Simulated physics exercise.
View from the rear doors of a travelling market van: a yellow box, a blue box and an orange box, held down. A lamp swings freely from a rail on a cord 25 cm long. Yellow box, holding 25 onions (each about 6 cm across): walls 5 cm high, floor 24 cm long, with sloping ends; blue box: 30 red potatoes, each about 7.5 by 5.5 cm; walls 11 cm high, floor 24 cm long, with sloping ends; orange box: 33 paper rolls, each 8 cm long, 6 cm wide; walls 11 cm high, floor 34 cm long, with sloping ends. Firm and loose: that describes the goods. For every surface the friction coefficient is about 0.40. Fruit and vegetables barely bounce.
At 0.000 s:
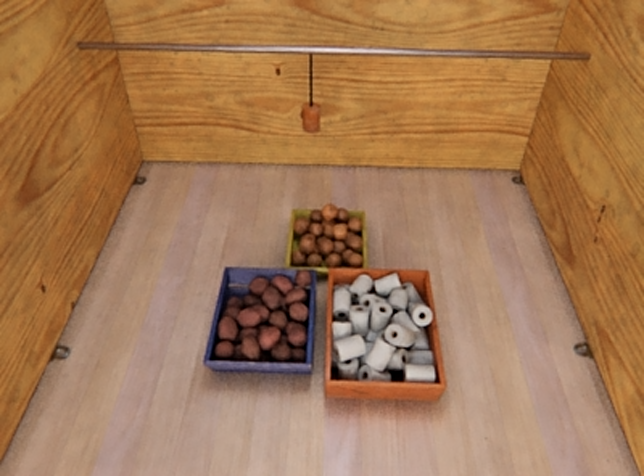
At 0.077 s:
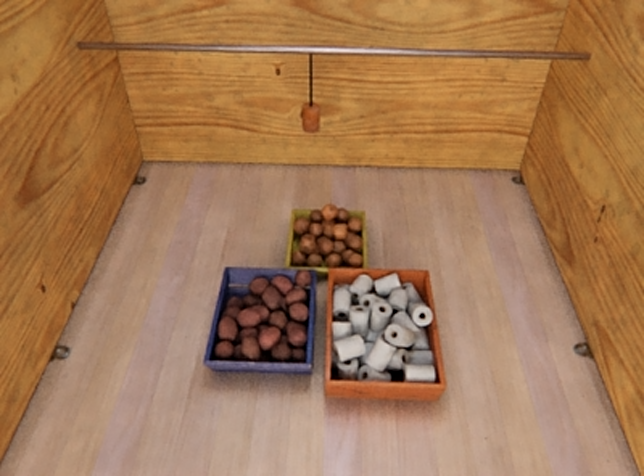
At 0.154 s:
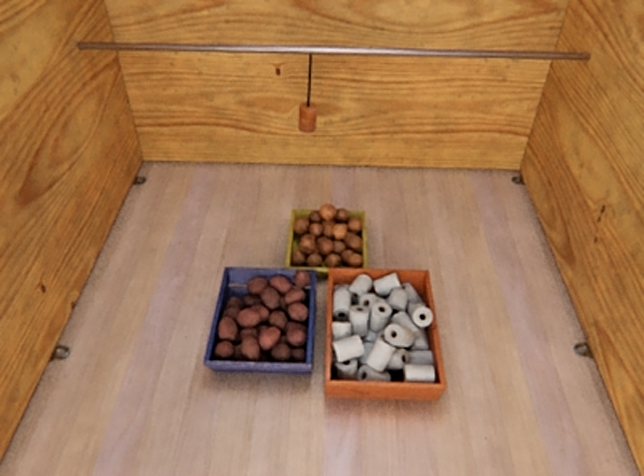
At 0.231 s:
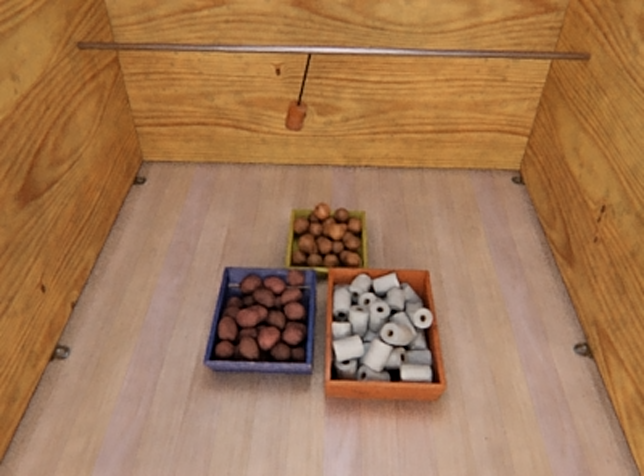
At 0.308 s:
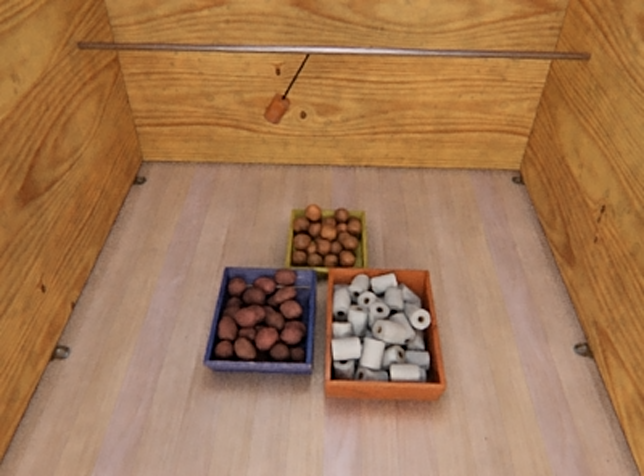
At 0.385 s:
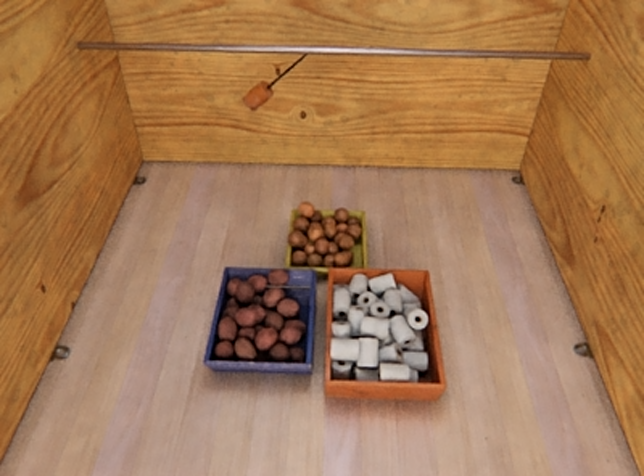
Three open boxes of onions, red potatoes and white rolls stayed put on a wooden floor while a small lamp on a cord hung still, then swung farther and farther left.
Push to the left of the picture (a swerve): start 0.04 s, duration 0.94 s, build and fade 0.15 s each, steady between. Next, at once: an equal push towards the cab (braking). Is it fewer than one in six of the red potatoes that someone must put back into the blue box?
Yes - honestly, the spill misses the one-in-six mark.
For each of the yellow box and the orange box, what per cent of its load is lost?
Yellow box: 30 %; orange box: 0 %.
After 0.73 s, 5 of 25 out of the yellow box, 0 of 30 out of the blue box and 0 of 33 out of the orange box.
After 1.15 s, 6 of 25 out of the yellow box, 0 of 30 out of the blue box and 0 of 33 out of the orange box.
After 1.75 s, 7 of 25 out of the yellow box, 0 of 30 out of the blue box and 0 of 33 out of the orange box.
When it is over (at 2.52 s), 7 of 25 out of the yellow box, 0 of 30 out of the blue box and 0 of 33 out of the orange box. Asked share, 0 of 30, 0 per cent.
